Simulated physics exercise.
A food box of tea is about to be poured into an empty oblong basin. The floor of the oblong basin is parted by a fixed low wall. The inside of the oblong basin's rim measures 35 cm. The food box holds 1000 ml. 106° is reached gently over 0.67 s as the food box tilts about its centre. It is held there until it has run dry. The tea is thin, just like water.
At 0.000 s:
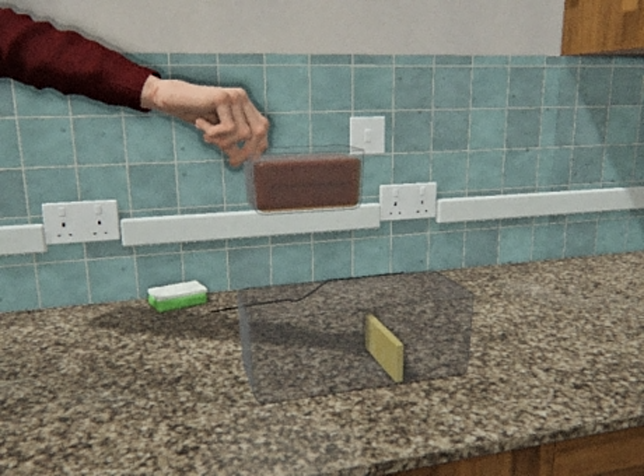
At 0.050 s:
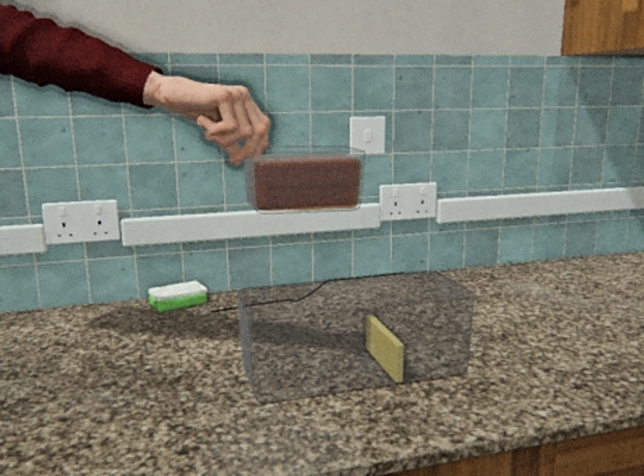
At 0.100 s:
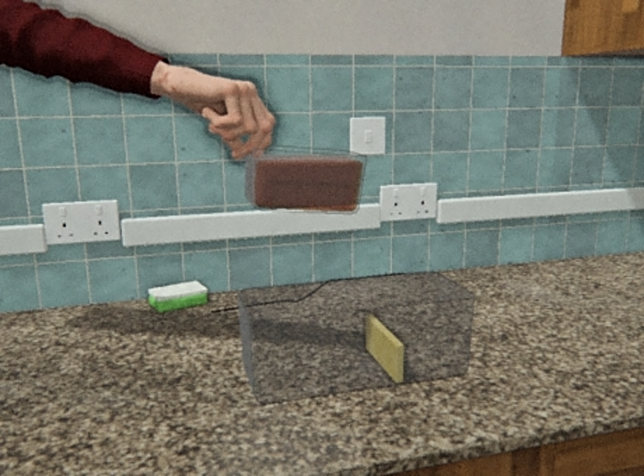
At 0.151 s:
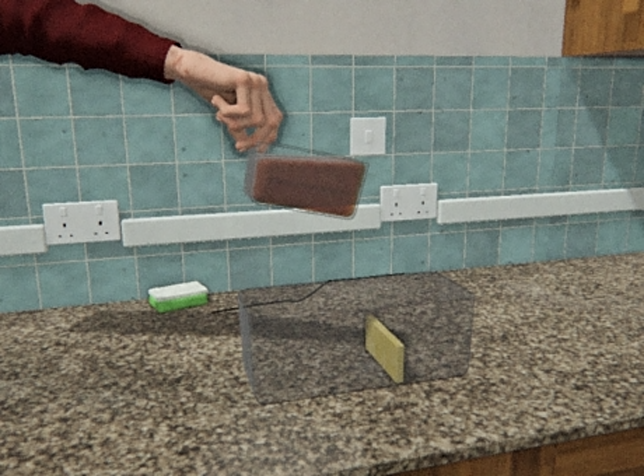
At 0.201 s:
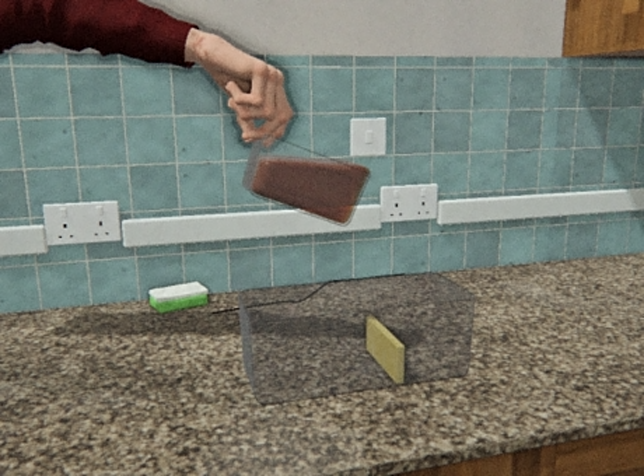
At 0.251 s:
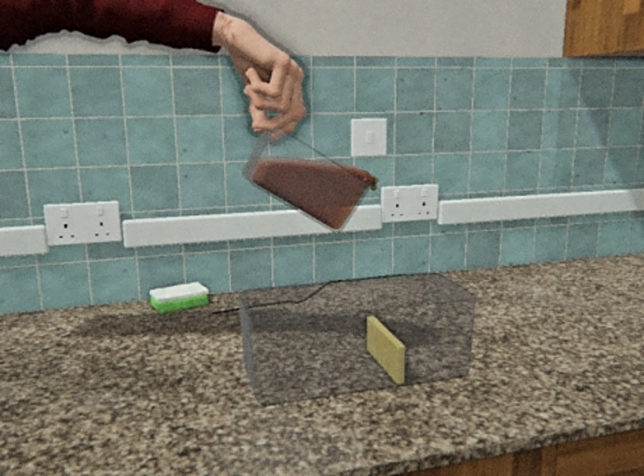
The video shows a hand in a dark red sleeve above a clear container of reddish-brown tea, moving slightly right as the container gradually tilts down to the right over a transparent oblong basin on a speckled countertop.
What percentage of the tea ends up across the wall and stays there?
About 52 per cent.
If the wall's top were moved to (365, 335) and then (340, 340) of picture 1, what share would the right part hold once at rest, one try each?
Try 1: 70 %; try 2: 80 %.
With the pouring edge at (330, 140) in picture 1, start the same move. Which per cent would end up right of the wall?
It would then come to around 35 percent.
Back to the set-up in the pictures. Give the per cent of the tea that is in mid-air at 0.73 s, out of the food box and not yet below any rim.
Airborne fraction: Approx. 16 %.
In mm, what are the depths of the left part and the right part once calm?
The left side settles near 12 mm and the right side near 34 mm.
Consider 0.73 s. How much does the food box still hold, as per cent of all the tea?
I'd say some 3 per cent remains.
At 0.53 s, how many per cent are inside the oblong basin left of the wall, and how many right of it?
Lab note: Left near 1, right near 24.
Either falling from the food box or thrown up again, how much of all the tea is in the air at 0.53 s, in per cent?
54 per cent.
After 0.53 s the tilt is 95° and 21 per cent is still to pour, 1 is left of the wall and 24 right of it.
After 0.73 s the tilt is 106° and 3 per cent is still to pour, 19 is left of the wall and 56 right of it.
After 0.94 s the tilt is 106° and 0 per cent is still to pour, 34 is left of the wall and 53 right of it.
After 1.17 s the tilt is 106° and 0 per cent is still to pour, 37 is left of the wall and 52 right of it.
In the end 37 per cent lies left of the wall, 52 right of it and 11 outside.
